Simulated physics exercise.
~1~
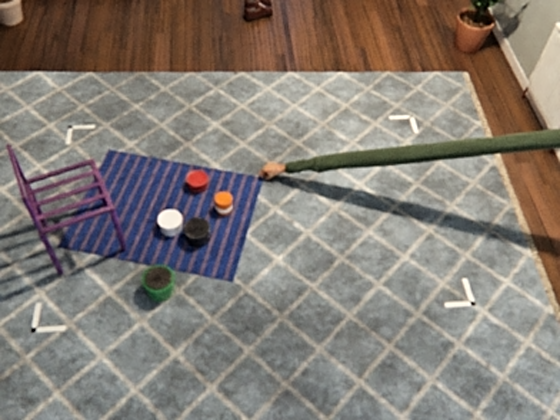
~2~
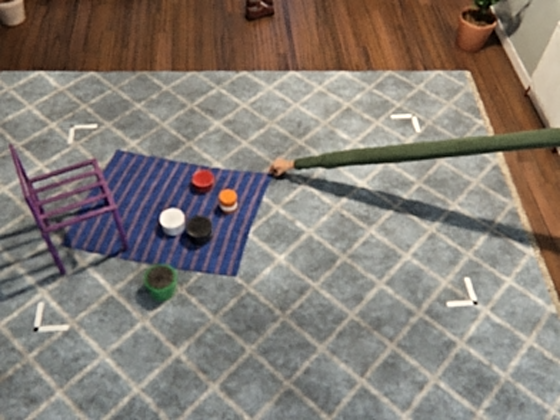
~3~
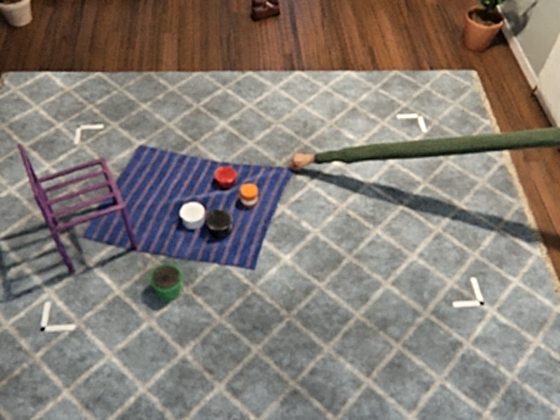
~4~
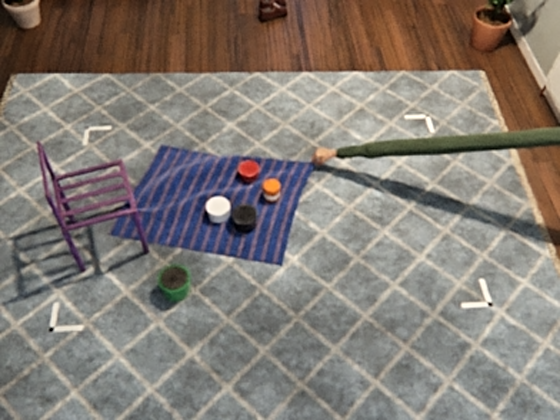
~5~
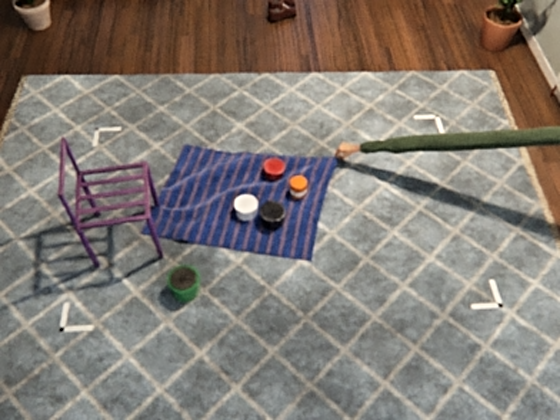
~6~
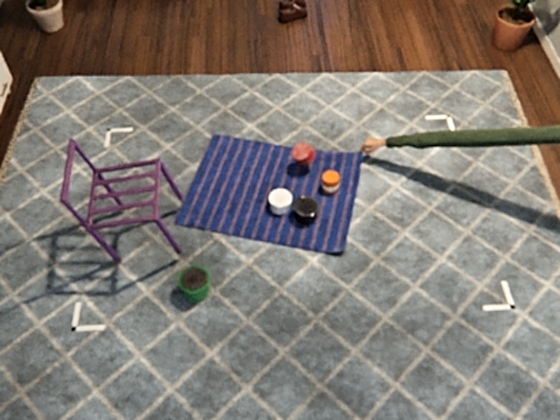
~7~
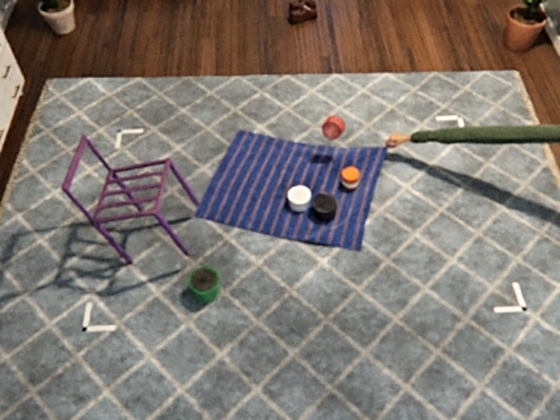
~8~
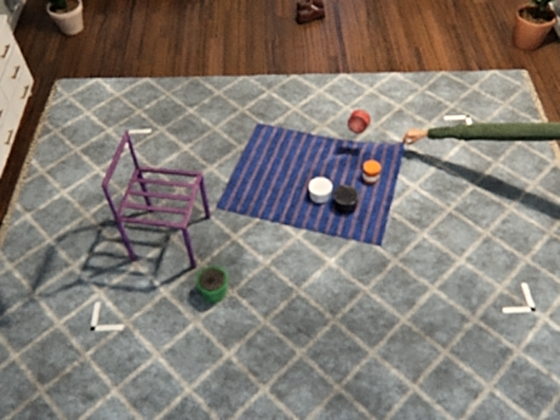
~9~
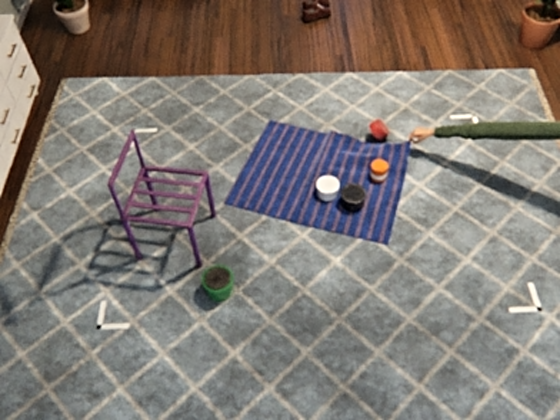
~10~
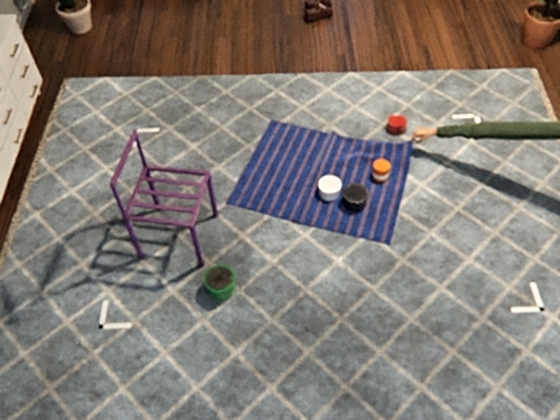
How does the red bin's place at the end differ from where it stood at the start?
At the start the red bin stands on the striped blue sheet with the other containers. By the end it is farther right and a little higher in view, off the sheet and on the rug just beyond its far edge, near the hand.
